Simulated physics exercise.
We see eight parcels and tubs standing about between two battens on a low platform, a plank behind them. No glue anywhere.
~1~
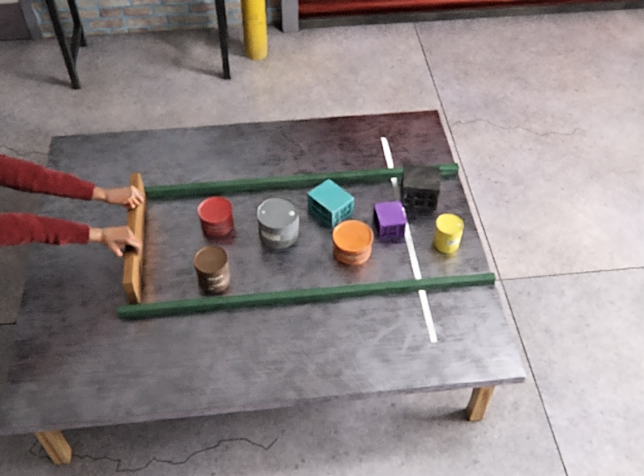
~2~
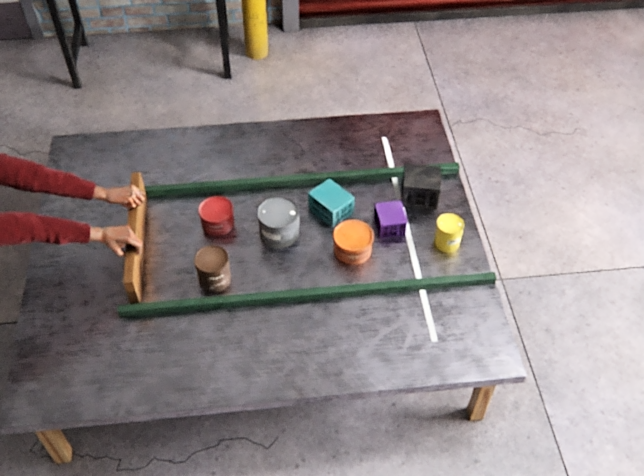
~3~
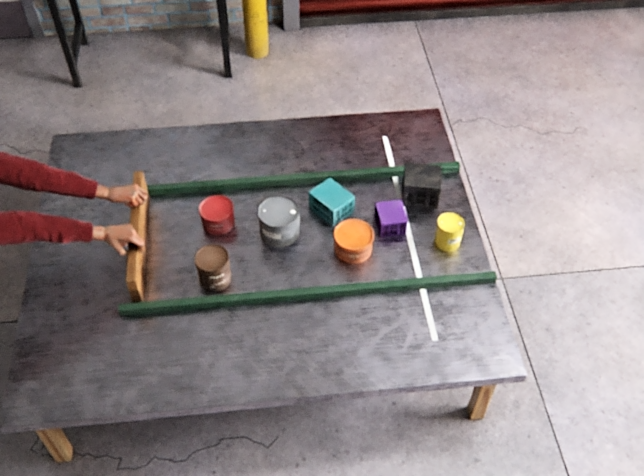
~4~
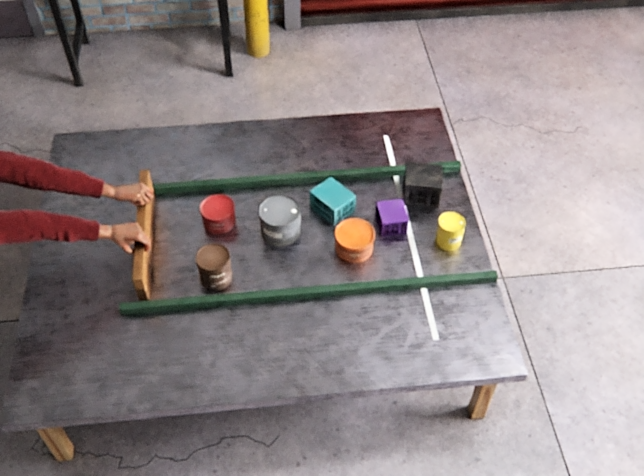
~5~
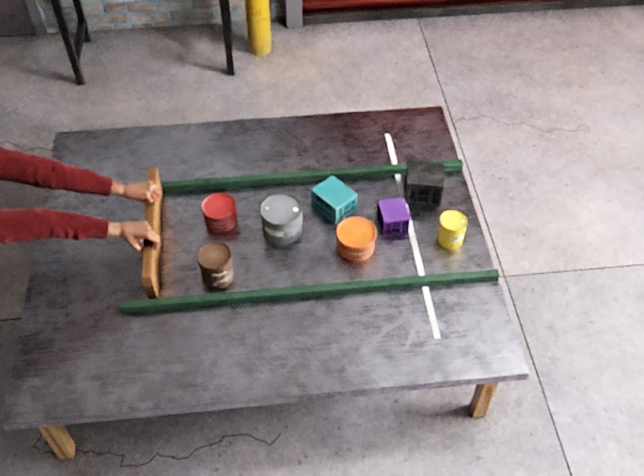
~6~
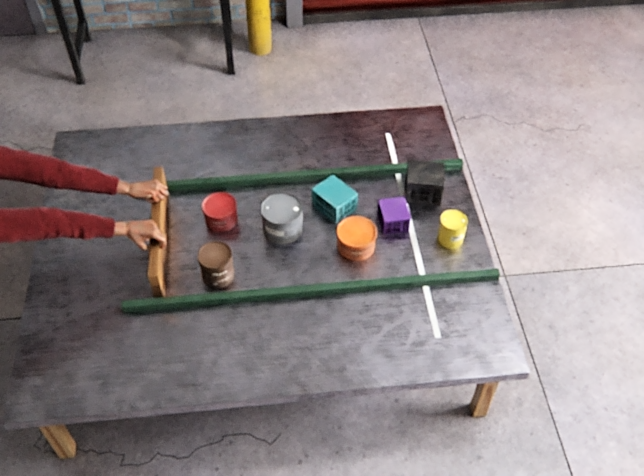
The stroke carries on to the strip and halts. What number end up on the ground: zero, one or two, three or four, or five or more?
Outcome: The number that fall off is one or two.
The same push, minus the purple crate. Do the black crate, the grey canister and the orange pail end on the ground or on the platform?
The black crate falls; the grey canister is kept; the orange pail holds on.
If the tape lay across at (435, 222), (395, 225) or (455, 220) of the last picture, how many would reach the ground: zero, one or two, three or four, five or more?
In that order: 3 or 4; no fall at all; more than four.
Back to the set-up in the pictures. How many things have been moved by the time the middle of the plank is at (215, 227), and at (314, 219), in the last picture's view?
The counts are 2 and 5.
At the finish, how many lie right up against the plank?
In contact: 3.
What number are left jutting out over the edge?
The number is 0.
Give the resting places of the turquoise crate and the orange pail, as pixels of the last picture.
First (448, 185), then (467, 241).
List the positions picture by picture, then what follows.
In the first picture, yellow canister (448, 233); black crate (420, 187); purple crate (390, 220); plank (135, 237); tape (406, 228).
In the second picture, black crate (421, 187); red pail (217, 216).
In the third picture, purple crate (391, 218); turquoise crate (332, 202).
In the fourth picture, yellow canister (450, 231); plank (145, 234).
In the fifth picture, black crate (424, 184); orange pail (356, 239).
In the sixth picture, yellow canister (452, 229); black crate (424, 183); purple crate (394, 215); plank (159, 231); tape (410, 224).
Soon after, none off yet; yellow canister at rest near (452, 229); black crate at rest near (424, 183); purple crate at rest near (394, 215).
After that, none off yet; yellow canister at rest near (452, 229); black crate displaced a little near (439, 181); purple crate displaced about its own width near (417, 214).
In the end, the number that fall off is one or two; gone, black crate and yellow canister.
